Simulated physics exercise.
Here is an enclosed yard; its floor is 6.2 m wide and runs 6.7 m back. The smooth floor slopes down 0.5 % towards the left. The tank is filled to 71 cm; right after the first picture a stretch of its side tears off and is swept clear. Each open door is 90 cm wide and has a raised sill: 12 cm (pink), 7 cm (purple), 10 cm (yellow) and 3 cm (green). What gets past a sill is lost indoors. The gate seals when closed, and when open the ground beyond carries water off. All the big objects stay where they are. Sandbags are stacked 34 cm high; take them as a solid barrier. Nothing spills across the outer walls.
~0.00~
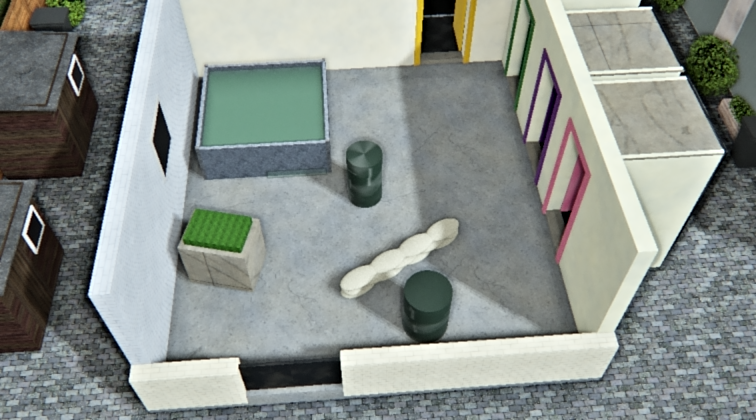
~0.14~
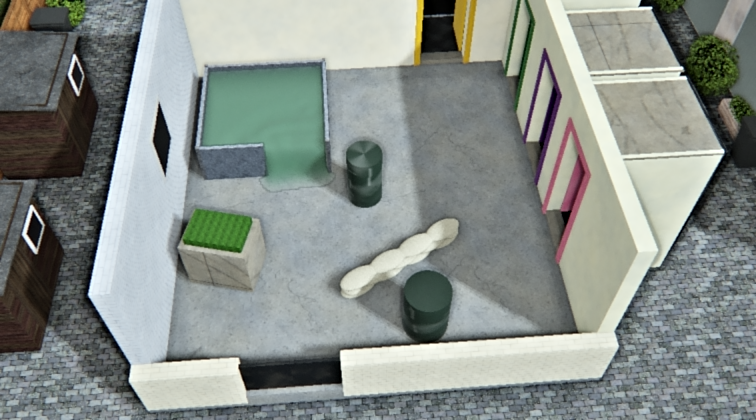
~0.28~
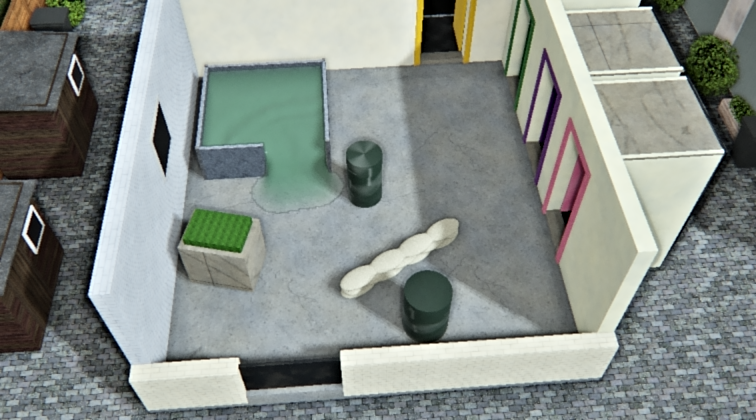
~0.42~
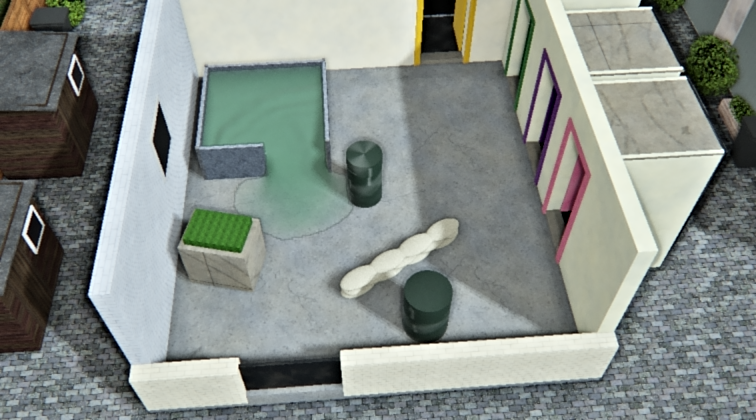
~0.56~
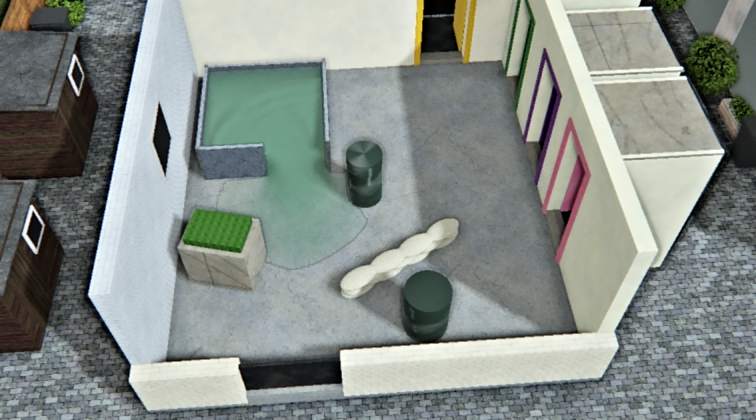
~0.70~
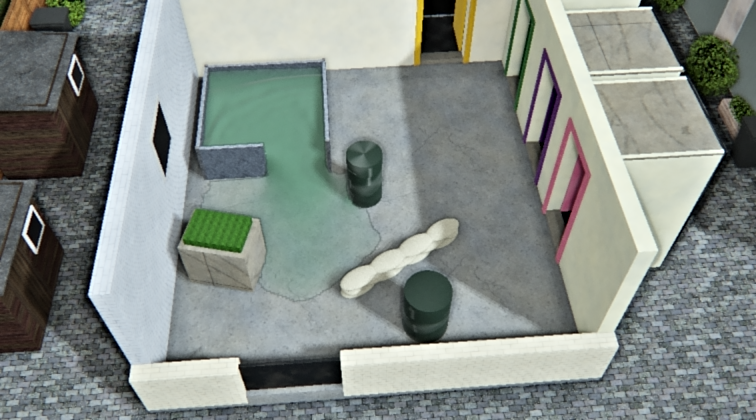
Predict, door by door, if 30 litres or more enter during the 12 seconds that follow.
Within that time: At the pink door it keeps below the limit; at the purple door it stays under the limit; at the yellow door it stays under the limit; at the green door it exceeds the limit.
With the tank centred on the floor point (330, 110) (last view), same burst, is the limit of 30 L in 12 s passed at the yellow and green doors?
Then: Yellow under, green below.
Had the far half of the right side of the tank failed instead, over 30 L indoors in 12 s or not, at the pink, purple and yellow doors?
Then: Pink under, purple above, yellow over.
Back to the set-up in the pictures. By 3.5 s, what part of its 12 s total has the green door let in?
Some 0 per cent by then.
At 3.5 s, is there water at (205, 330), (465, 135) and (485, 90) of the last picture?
In that order: Wet, under water, not reached.
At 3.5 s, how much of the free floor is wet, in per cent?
About 60 per cent.
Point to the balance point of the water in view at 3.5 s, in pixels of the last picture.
Near (286, 208).
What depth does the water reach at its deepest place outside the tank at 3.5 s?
Up to some 36 cm.
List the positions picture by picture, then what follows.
In the first frame, the tank at (265, 105) is whole and still, 71 cm deep.
In the second frame, the front is at (265, 184), 0.6 m from the gap at (297, 161); 0.3 m2 of floor is under water; 71 cm left at the back of the tank.
In the third frame, water pours out at (297, 163) and has run 0.9 m, to (271, 207); typically 12 cm deep outside, 71 cm at the tank's back.
In the fourth frame, water pours out at (297, 164) and has run 1.4 m, to (282, 235); typically 8 cm deep outside, 71 cm at the tank's back.
In the fifth frame, water pours out at (297, 165) and has run 2.0 m, to (289, 264); typically 6 cm deep outside, 70 cm at the tank's back.
In the sixth frame, water pours out at (297, 164) and has run 2.6 m, to (308, 294); typically 6 cm deep outside, 64 cm at the tank's back.
After 1.4 s water covers 25 % of the floor and is deepest (42 cm) near (356, 278); pink door not reached, purple door not reached, yellow door not reached, green door not reached.
After 2.2 s water covers 35 % of the floor and is deepest (41 cm) near (277, 367); pink door not reached, purple door not reached, yellow door not reached, green door not reached.
After 3.5 s water covers 60 % of the floor and is deepest (36 cm) near (177, 385); pink door not reached, purple door 5 cm at the sill, 0 L in, yellow door not reached, green door not reached.
After 7.0 s water covers 95 % of the floor and is deepest (22 cm) near (199, 83); pink door 6 cm at the sill, 0 L in, purple door 6 cm at the sill, 0 L in, yellow door 6 cm at the sill, 0 L in, green door 5 cm at the sill, 3 L in.
After 12.0 s water covers 95 % of the floor and is deepest (13 cm) near (199, 83); pink door 8 cm at the sill, 0 L in, purple door 7 cm at the sill, 0 L in, yellow door 11 cm at the sill, 5 L in, green door 11 cm at the sill, 62 L in.
